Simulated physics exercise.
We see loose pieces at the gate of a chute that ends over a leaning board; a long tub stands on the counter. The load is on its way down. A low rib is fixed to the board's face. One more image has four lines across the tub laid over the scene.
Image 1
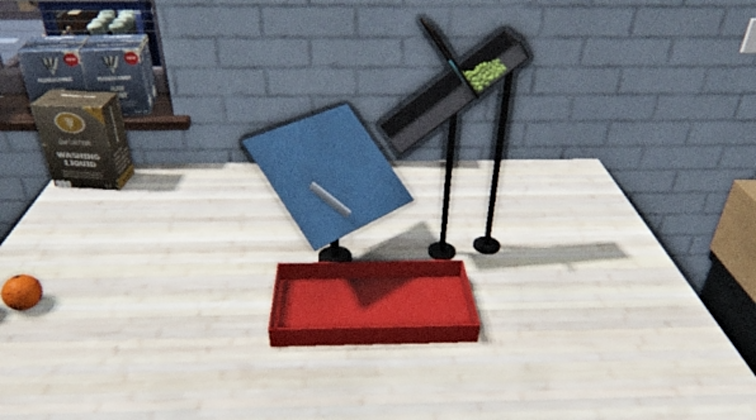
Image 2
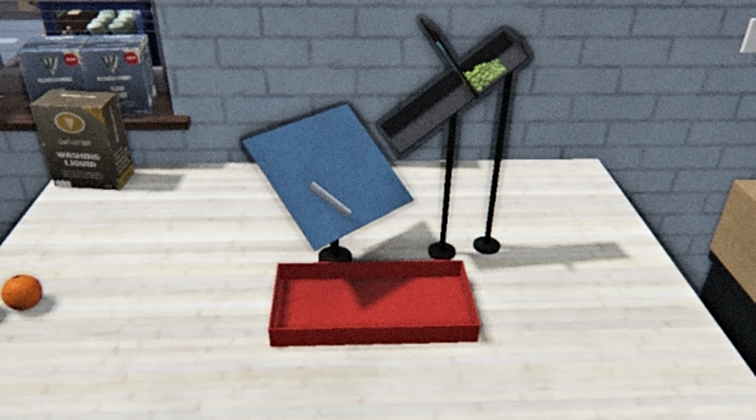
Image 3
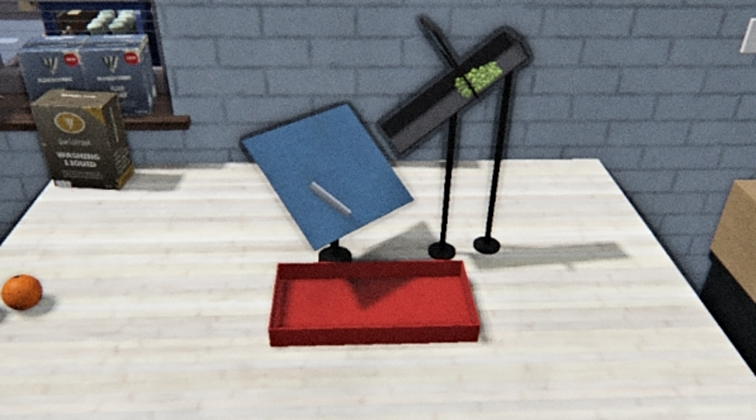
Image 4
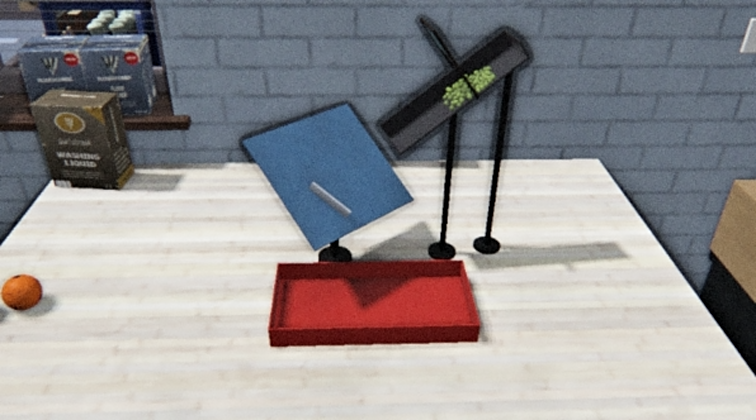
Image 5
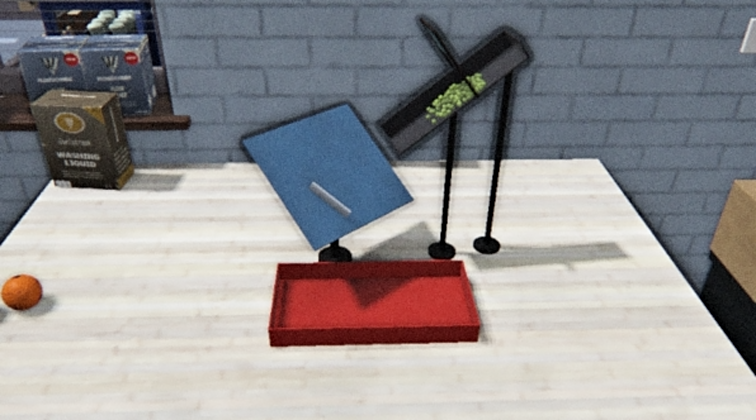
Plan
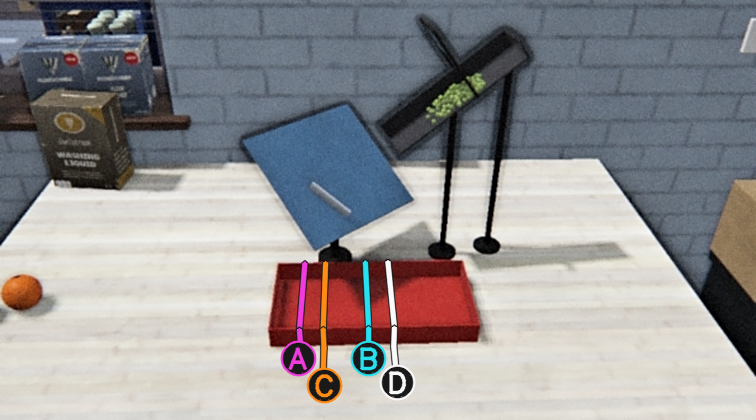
Small green peas slide down a dark sloping chute above a tilted blue board.
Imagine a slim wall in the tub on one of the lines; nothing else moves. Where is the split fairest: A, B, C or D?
It is D.
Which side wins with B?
Right.
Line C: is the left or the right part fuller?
More lands on the right.
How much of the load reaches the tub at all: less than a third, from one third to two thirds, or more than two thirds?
It is more than two thirds.
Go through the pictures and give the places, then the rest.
The first frame shows load behind the gate (481, 75), dried peas; lip of the chute (395, 147), sloping fairly steeply.
The second frame shows middle of the board (333, 171), tilted fairly steeply; middle of its low edge (368, 223); of its high edge (298, 121).
The third frame shows front corners of the tub (269, 329) and (480, 324), empty; front of the load (464, 95).
The fourth frame shows middle of the load (466, 84); its front (446, 103), roughly a quarter of the way to the lip; rib from (313, 182) to (351, 212).
The fifth frame shows middle of the load (456, 97); its front (428, 117), roughly half of the way to the lip.
On the marked copy, line A crosses the front rim at (299, 328); line B crosses the front rim at (368, 327); line C crosses the front rim at (323, 328); line D crosses the front rim at (394, 326).
For line A, of what is caught, not one piece on the left of the divider, every piece on the right.
For line B, of what is caught, about a tenth on the left of the divider, the larger part on the right.
For line C, of what is caught, not one piece on the left of the divider, every piece on the right.
For line D, of what is caught, roughly two thirds on the left of the divider, roughly a third on the right.
